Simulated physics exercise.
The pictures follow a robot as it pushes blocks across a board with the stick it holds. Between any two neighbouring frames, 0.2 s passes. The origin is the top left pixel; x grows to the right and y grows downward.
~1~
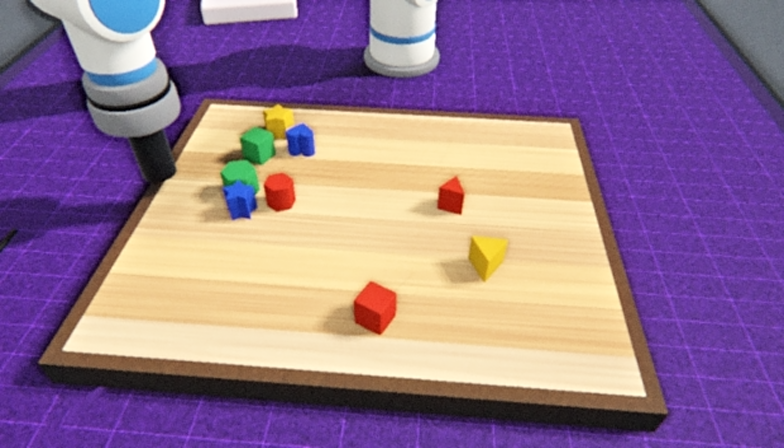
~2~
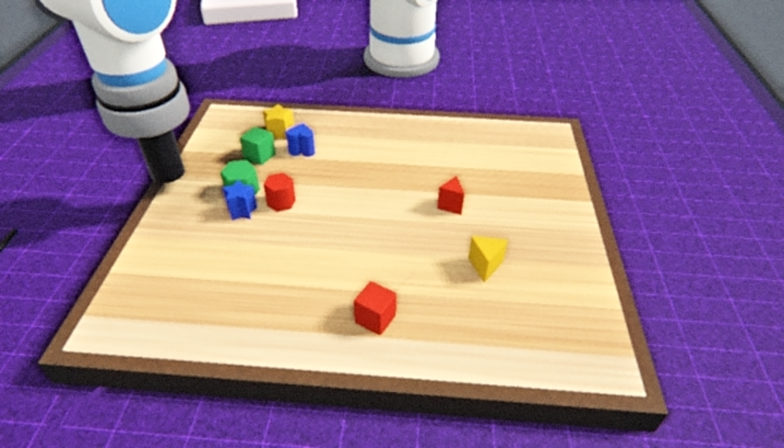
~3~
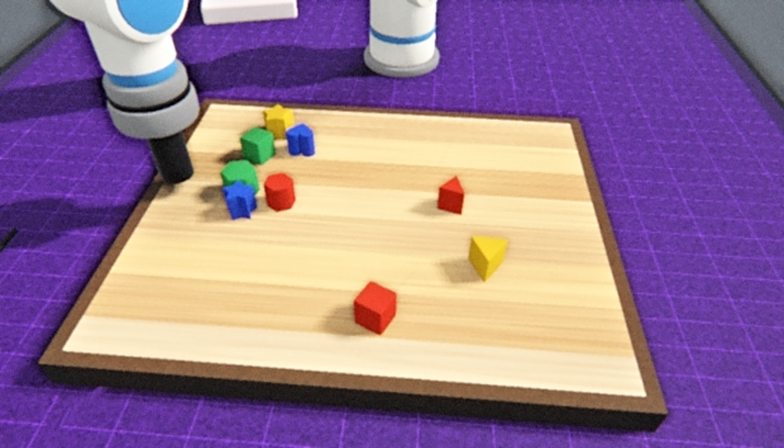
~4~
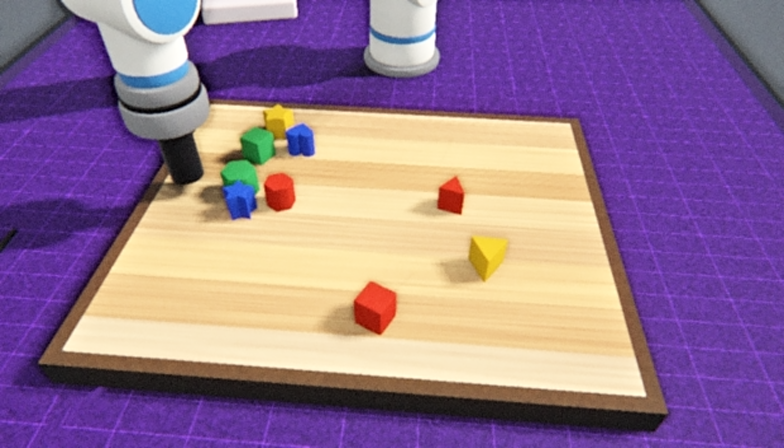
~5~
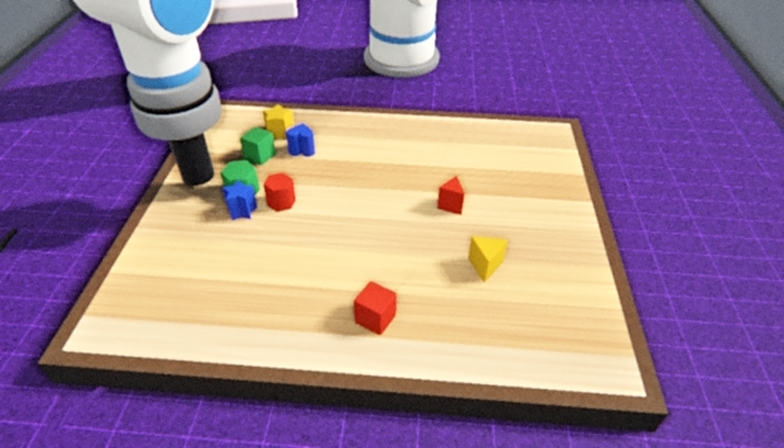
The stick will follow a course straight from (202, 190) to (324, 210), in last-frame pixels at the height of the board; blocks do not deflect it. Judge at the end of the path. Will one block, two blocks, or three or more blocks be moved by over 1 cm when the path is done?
The push moves three or more blocks more than 1 cm.
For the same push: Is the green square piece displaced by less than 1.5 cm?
The answer is yes.
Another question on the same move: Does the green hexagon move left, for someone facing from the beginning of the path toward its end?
Final answer: Yes.
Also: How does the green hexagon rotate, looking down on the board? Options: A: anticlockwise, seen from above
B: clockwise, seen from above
My answer is option A.
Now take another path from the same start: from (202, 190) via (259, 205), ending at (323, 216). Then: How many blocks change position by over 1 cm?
Displaced: Three or more.
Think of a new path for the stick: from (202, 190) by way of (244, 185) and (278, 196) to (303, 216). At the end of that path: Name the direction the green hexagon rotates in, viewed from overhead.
It spins anti-clockwise.
On the path given first. One third of the way, stick (239, 183); blue star (240, 191), turned 25° clockwise; green hexagon (269, 169), turned 35° anticlockwise; red hexagon (288, 181), turned 40° clockwise.
Two thirds of the way, stick (280, 189); blue star (247, 195), turned 70° clockwise; green hexagon (301, 164), turned 80° anticlockwise; red hexagon (309, 182), turned 105° clockwise.
At the end, stick (322, 196); blue star (247, 195), turned 70° clockwise; green hexagon (305, 163), turned 95° anticlockwise; green square piece not moved; red hexagon (352, 186), turned 95° clockwise.
